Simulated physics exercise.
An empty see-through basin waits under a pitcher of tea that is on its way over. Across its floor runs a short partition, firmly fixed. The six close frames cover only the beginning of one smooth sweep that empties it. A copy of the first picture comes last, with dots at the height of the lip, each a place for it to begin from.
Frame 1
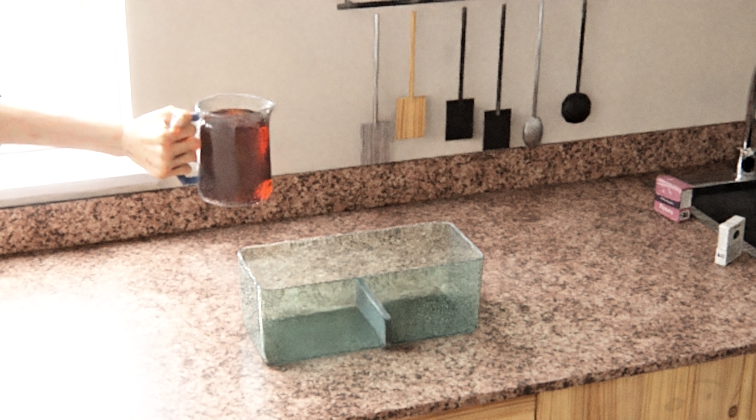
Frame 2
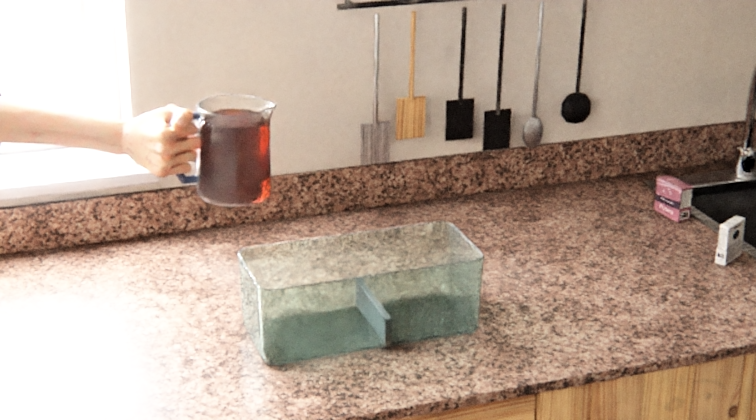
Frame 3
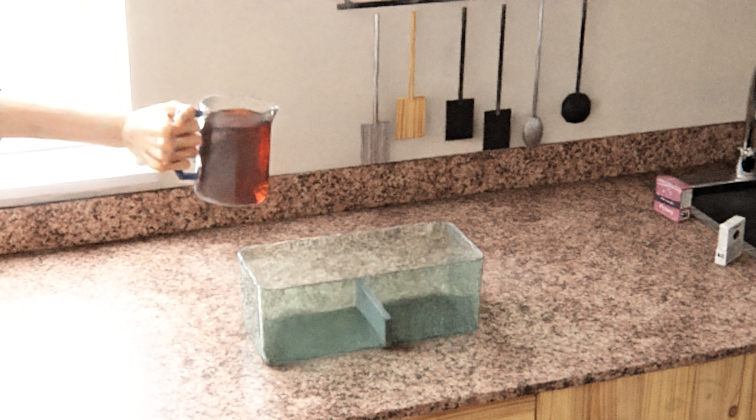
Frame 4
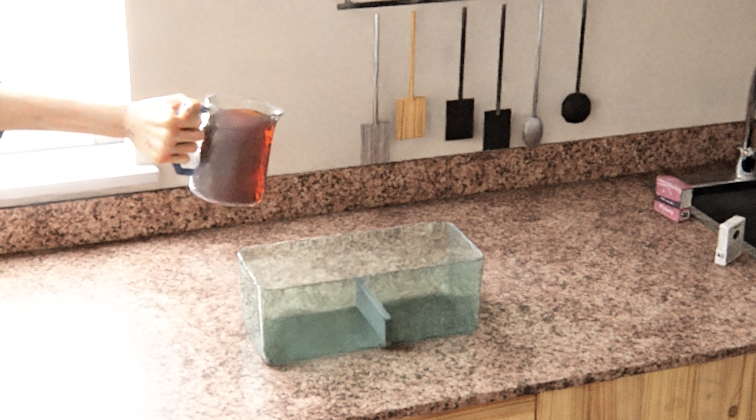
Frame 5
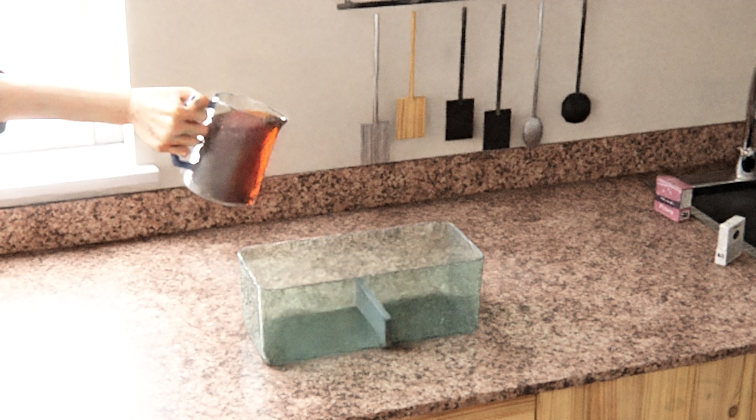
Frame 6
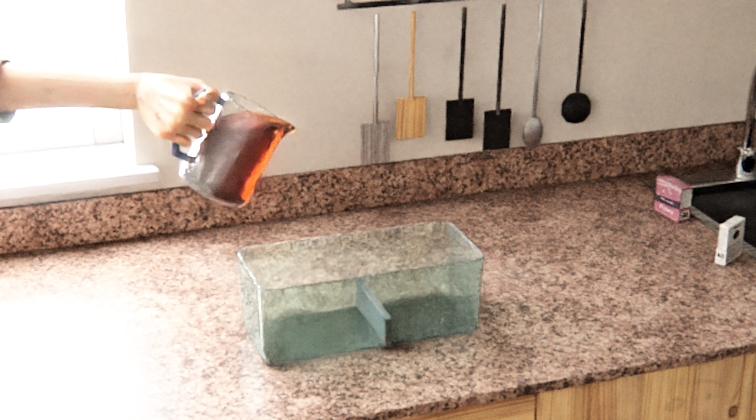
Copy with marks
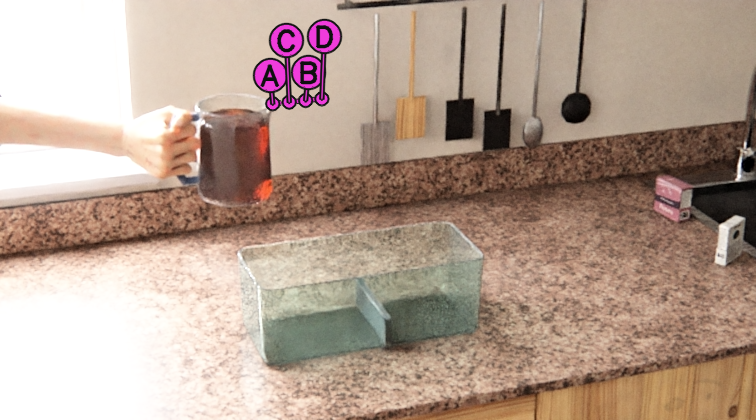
A kitchen with a speckled pinkish-brown counter is seen from slightly above by a still camera, with a bright window at left and utensils hanging on the pale wall. A hand holds a clear pitcher of reddish-brown tea above an empty, greenish see-through basin with a short partition across its floor. The hand shifts slightly right and tilts the pitcher rightward until tea reaches its lip.
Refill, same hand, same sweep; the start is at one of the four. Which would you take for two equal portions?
Best: B.
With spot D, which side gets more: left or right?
The right one.
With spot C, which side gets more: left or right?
More ends on the left.
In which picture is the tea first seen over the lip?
Picture 6.
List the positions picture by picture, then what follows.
In the first picture, upright, lip at (273, 103); basin from (261, 364) to (477, 328); top of the wall at (373, 298); nothing has left yet.
In the second picture, upright, lip at (274, 104); nothing has left yet.
In the third picture, tipped about 6°, lip at (277, 107); nothing has left yet.
In the fourth picture, tipped about 12°, lip at (281, 112); nothing has left yet.
In the fifth picture, tipped about 21°, lip at (286, 119); nothing has left yet.
In the sixth picture, tipped about 32°, lip at (290, 128); tea is over the lip, down to (290, 128).
In magenta, A at (272, 103); B at (305, 100); C at (289, 102); D at (321, 98).
For spot A, about 92 % ends left of the wall and 5 % right of it; 3 % is lost outside.
For spot B, about 44 % ends left of the wall and 55 % right of it.
For spot C, about 82 % ends left of the wall and 12 % right of it; 6 % is lost outside.
For spot D, about 17 % ends left of the wall and 82 % right of it.
